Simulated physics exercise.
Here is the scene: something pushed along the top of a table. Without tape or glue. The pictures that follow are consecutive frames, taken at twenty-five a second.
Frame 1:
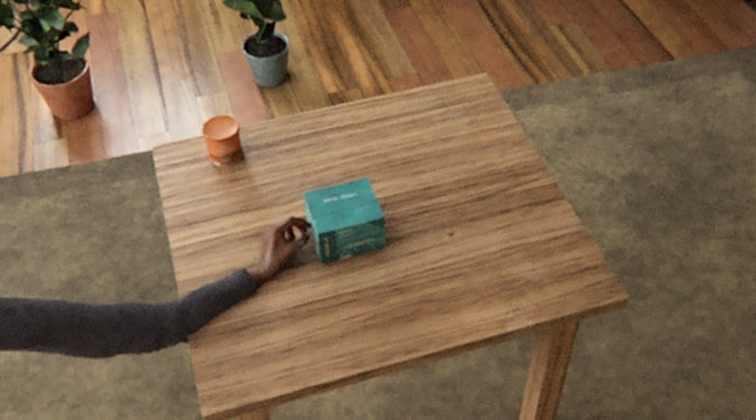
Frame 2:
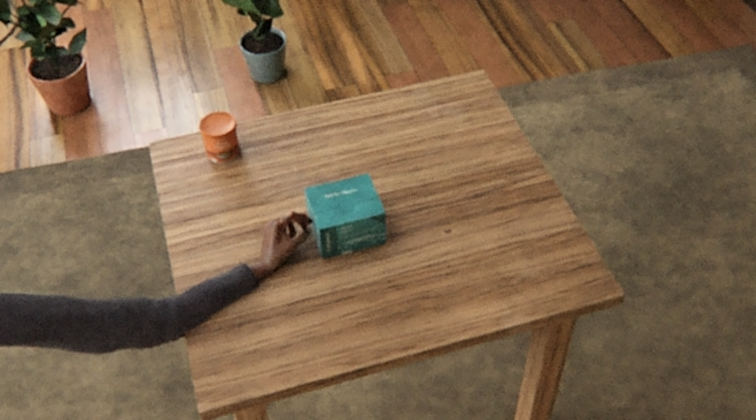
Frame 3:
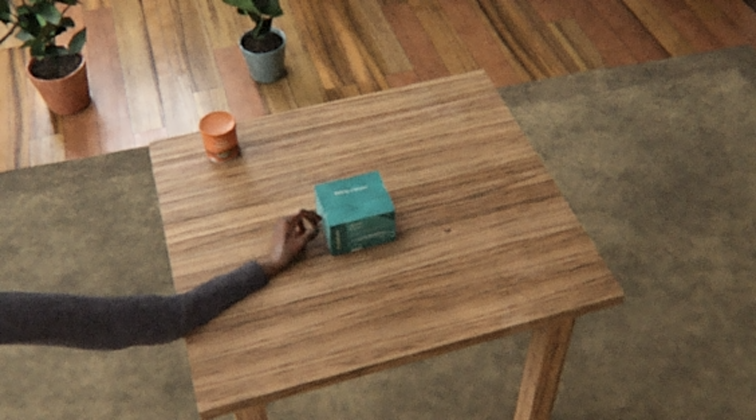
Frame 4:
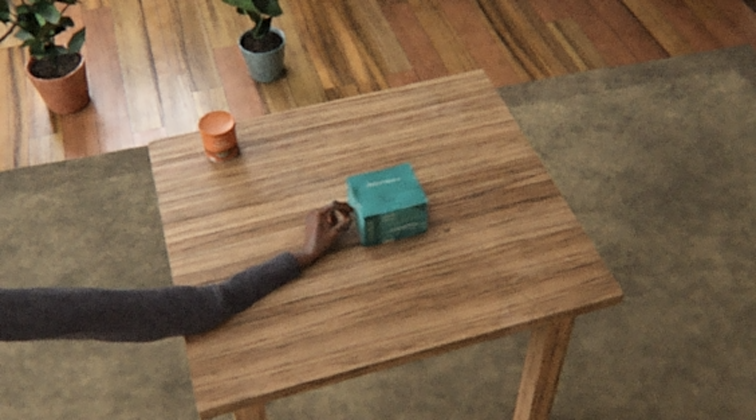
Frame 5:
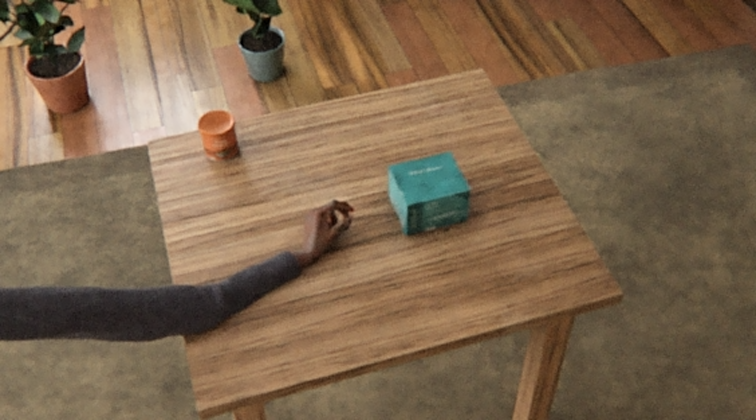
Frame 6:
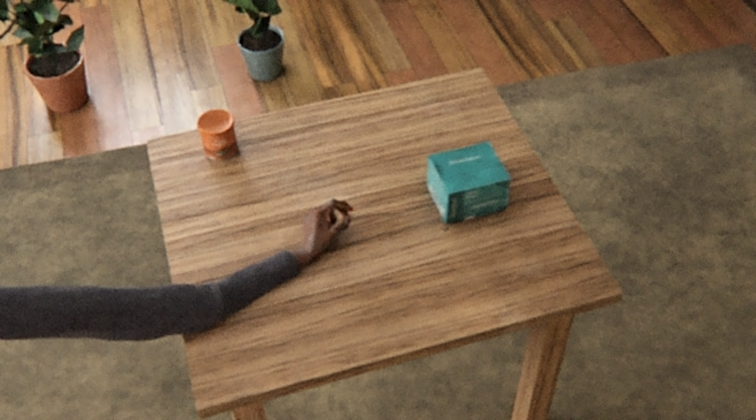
A turquoise box was pushed to the right across a wooden table by a hand, then kept sliding on its own after the hand stopped, while an orange cup stayed put.
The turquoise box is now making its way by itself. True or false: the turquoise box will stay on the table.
False.
Then, 0.20 s after the last picture, turquoise box now off the table.
Then, 0.40 s after the last picture, things are still on the move.
At rest, off the table, turquoise box.
